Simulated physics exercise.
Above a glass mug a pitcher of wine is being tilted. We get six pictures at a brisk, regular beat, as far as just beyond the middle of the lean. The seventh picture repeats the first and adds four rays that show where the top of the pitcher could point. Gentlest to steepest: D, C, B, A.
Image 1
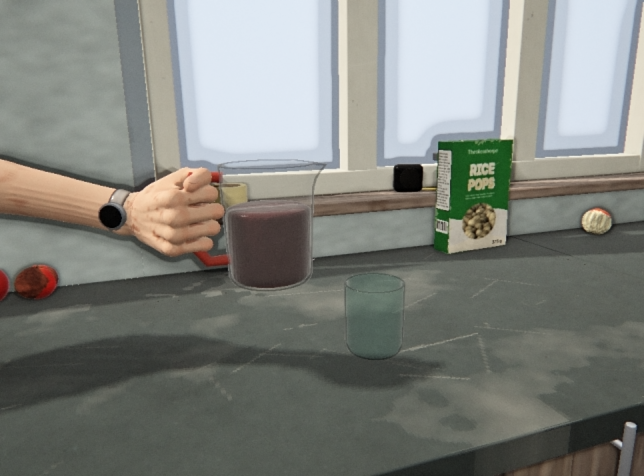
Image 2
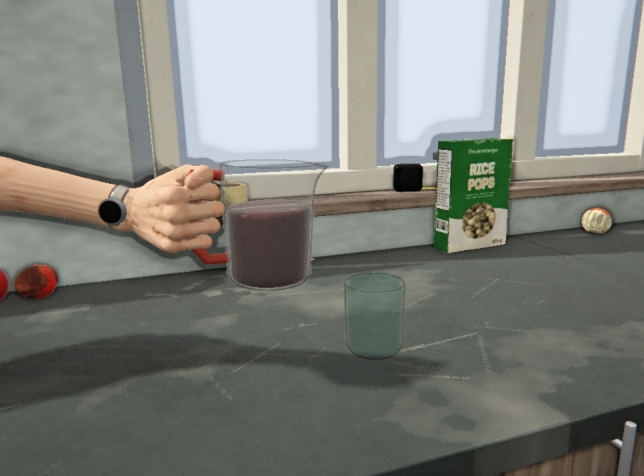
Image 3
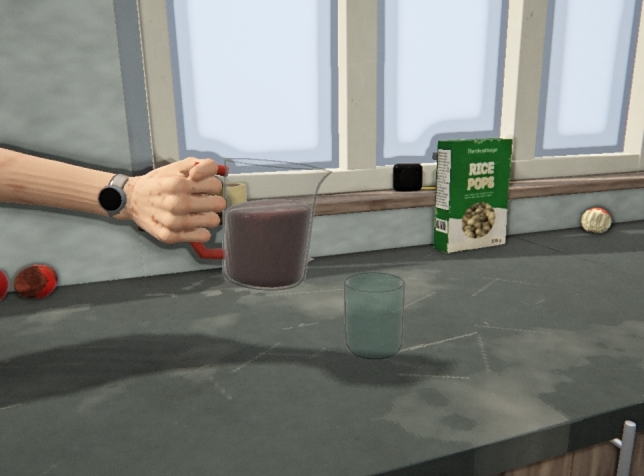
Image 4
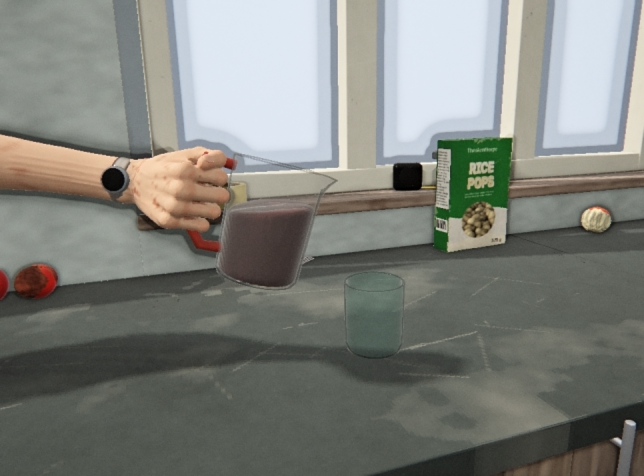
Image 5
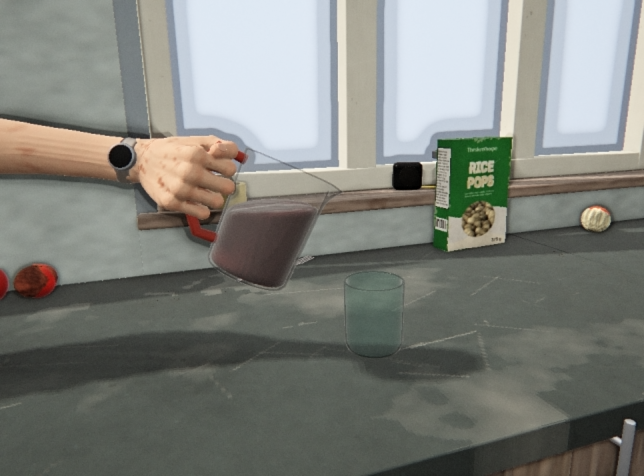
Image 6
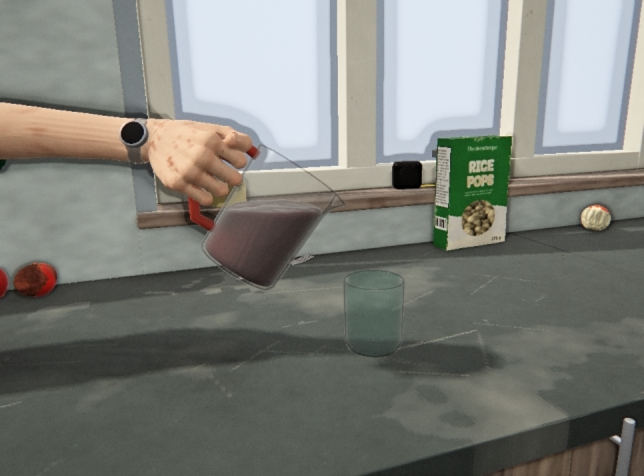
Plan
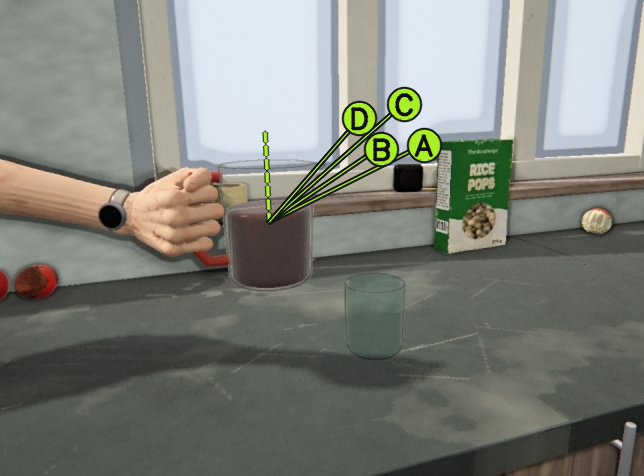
A hand lifts and gradually tilts a pitcher of dark liquid rightward near an empty glass.
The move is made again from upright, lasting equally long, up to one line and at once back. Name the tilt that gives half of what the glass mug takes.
The answer is line A.
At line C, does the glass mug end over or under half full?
Under.
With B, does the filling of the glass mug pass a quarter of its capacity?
Yes, it does.
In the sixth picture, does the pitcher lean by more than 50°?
No.
In lime, A at (408, 151); B at (366, 156); C at (390, 114); D at (348, 131).
With A, the glass mug ends with about 50 % of what it can hold.
With B, the glass mug ends with about 31 % of what it can hold.
With C, the glass mug ends with about 15 % of what it can hold.
With D, the glass mug ends with about 5 % of what it can hold.
